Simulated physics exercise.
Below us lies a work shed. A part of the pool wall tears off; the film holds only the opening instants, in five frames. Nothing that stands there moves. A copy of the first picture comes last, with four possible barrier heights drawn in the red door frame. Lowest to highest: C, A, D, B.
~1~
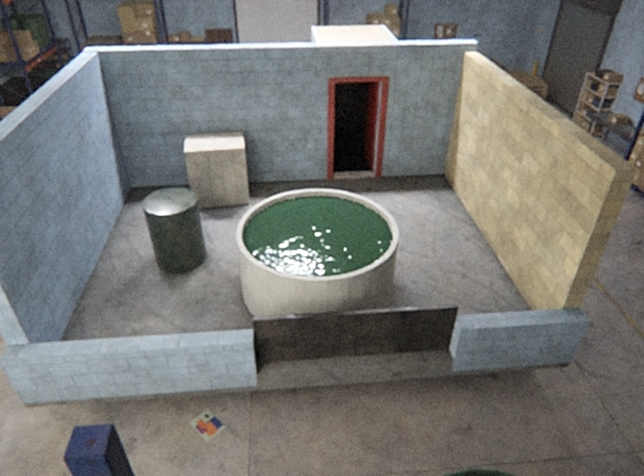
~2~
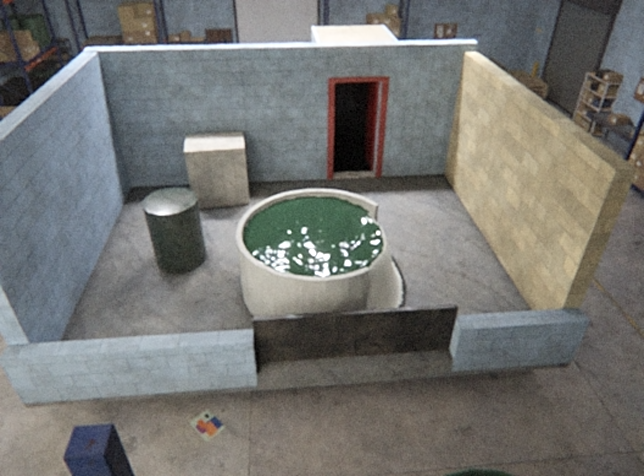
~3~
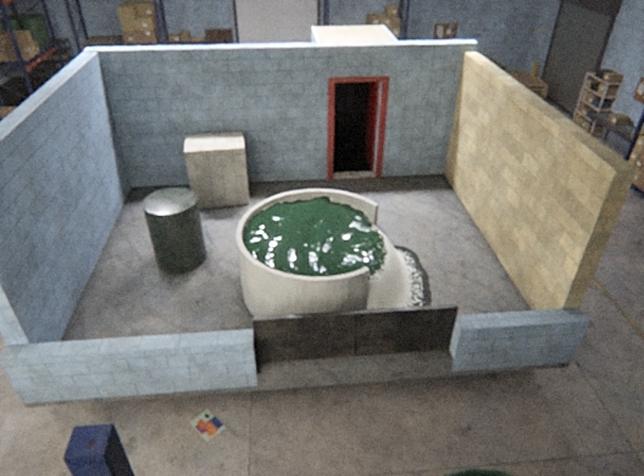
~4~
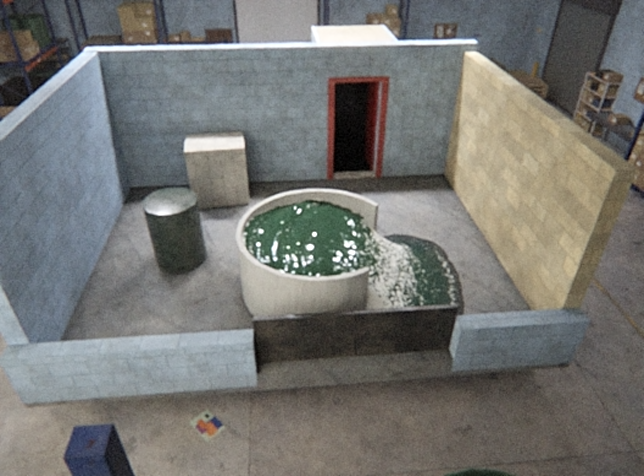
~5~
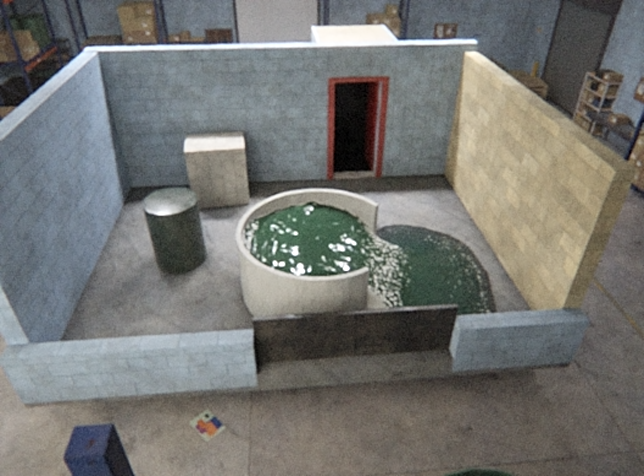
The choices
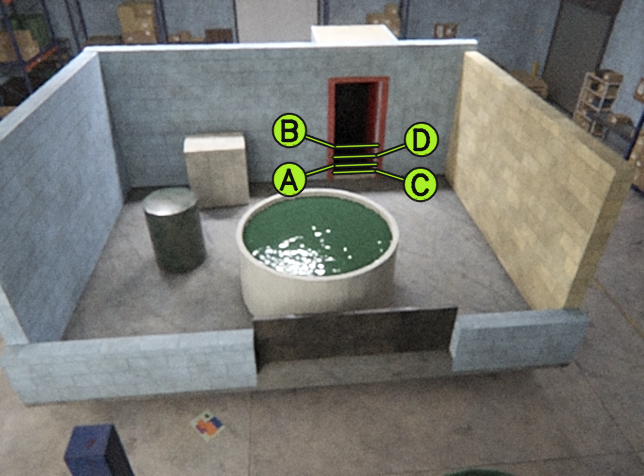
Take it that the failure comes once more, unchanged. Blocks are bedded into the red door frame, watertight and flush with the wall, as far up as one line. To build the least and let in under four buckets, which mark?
Take A.
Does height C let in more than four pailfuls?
Yes.
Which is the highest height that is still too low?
That is height C.
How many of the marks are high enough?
Three.
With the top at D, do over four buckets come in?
No, that is safe.
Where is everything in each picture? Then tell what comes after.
Water in the pool at rest, its middle at (317, 233); foot of the red doorway at (354, 178); shut gate at (356, 319).
Water covers 2 % of the ground and shows as far out as (394, 270).
Water covers 5 % of the ground and shows as far out as (399, 248).
Water covers 11 % of the ground and shows as far out as (429, 243).
Water covers 17 % of the ground and shows as far out as (452, 239).
On the marked copy, A at (355, 165); B at (356, 146); C at (354, 171); D at (355, 156); from the bottom up C, A, D, B.
For height A, a splash gets over, under a bucket.
For height B, nothing gets over.
For height C, about 8 bucketfuls get in.
For height D, nothing gets over.
